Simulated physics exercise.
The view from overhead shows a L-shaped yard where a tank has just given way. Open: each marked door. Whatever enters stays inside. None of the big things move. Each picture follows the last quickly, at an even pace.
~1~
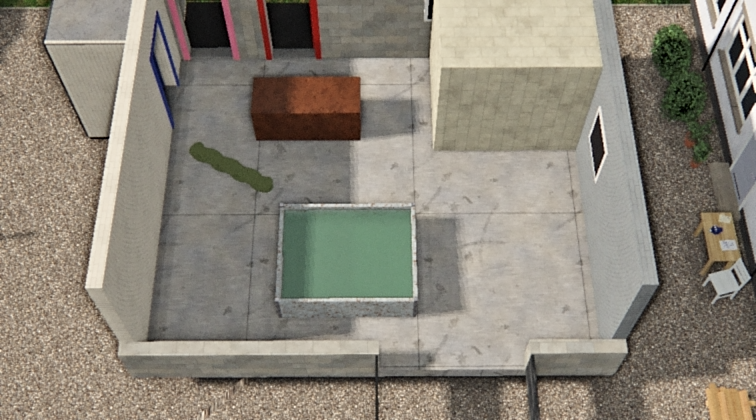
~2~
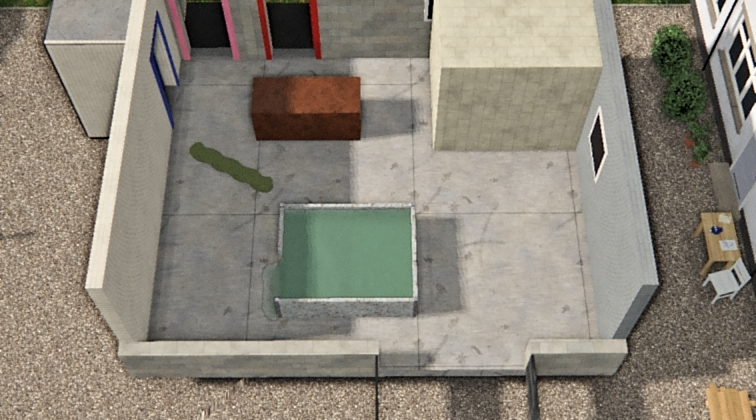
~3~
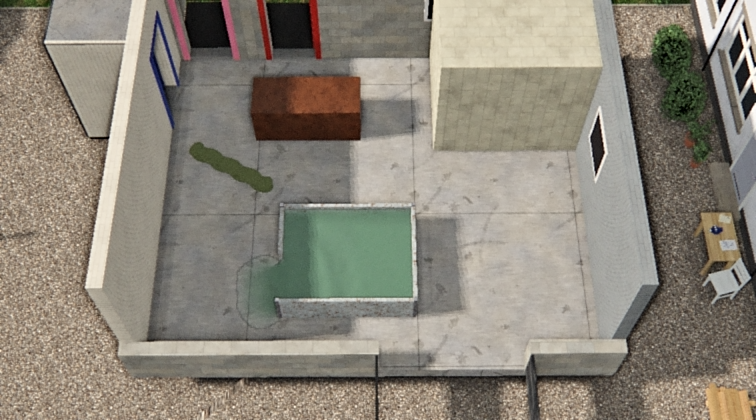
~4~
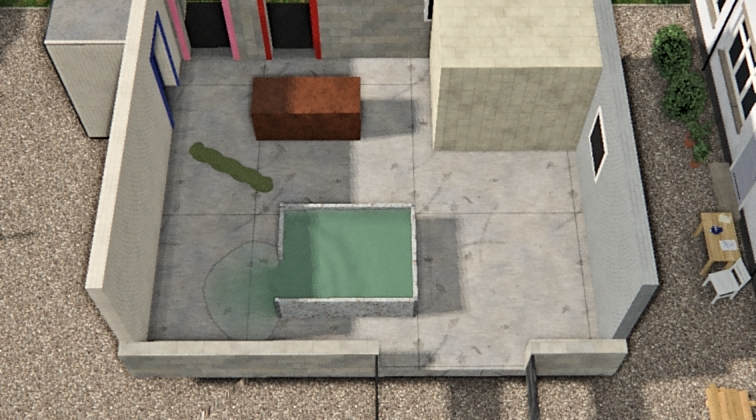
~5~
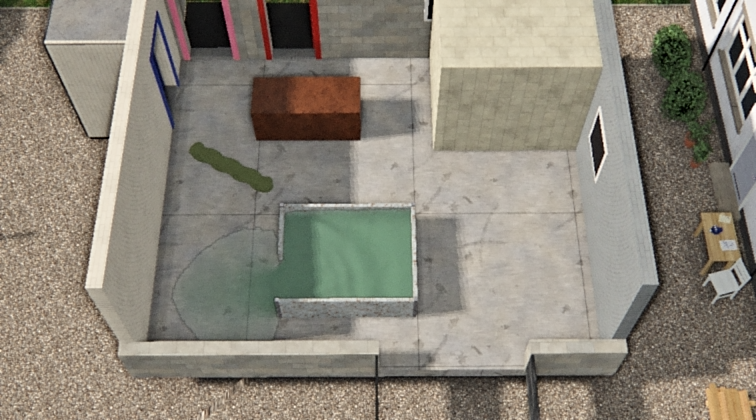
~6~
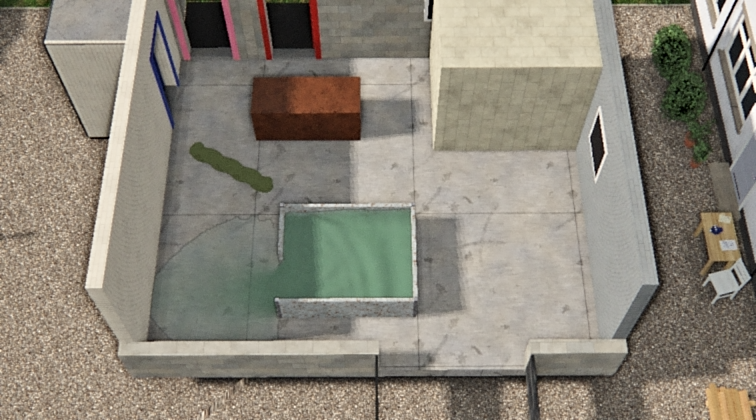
Greenish water pours from a gap in the left side of a pale-rimmed rectangular tank in a walled concrete yard, seen from high overhead by a still camera. A rust-brown block sits behind the tank, with a dark green lumpy strip to the left and a large beige block at upper right. The water spreads leftward across the grey floor in a thin, widening, rounded sheet, reaching close to the left wall.
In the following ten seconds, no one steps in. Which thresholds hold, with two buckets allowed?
My prediction: The red door is going to be at or under the line; the pink door is going to be over the line; the blue door is going to be at or under the line.
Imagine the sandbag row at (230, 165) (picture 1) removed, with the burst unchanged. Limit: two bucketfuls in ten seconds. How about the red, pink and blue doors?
Here's how it plays out: The red door ends up above, the pink door ends up above, and the blue door ends up above.
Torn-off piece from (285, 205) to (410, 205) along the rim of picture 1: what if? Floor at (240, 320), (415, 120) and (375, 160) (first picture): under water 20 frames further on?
The three spots, in order, are spared, inundated and inundated.
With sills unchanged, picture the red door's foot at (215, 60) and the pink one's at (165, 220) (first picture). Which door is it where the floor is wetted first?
Answer: The pink-painted one.
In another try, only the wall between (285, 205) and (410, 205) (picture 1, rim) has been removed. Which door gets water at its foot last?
The pink one, I'd guess.
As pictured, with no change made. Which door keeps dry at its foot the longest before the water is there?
From what the pictures show, it's the door marked red.
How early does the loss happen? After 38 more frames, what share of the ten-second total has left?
It comes to around 35 per cent.
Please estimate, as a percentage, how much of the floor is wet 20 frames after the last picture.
Roughly 30 percent, I reckon.
A moment on, water covers 15 % of the floor; the red door not reached, the pink door not reached, the blue door not reached.
Next, water covers 20 % of the floor; the red door not reached, the pink door not reached, the blue door not reached.
Then, water covers 30 % of the floor; the red door not reached, the pink door wet at the sill, nothing in, the blue door wet at the sill, nothing in.
Later, water covers 55 % of the floor; the red door wet at the sill, nothing in, the pink door over two buckets in, the blue door wet at the sill, nothing in.
In the end, water covers 90 % of the floor; the red door under two buckets in, the pink door over two buckets in, the blue door wet at the sill, nothing in.
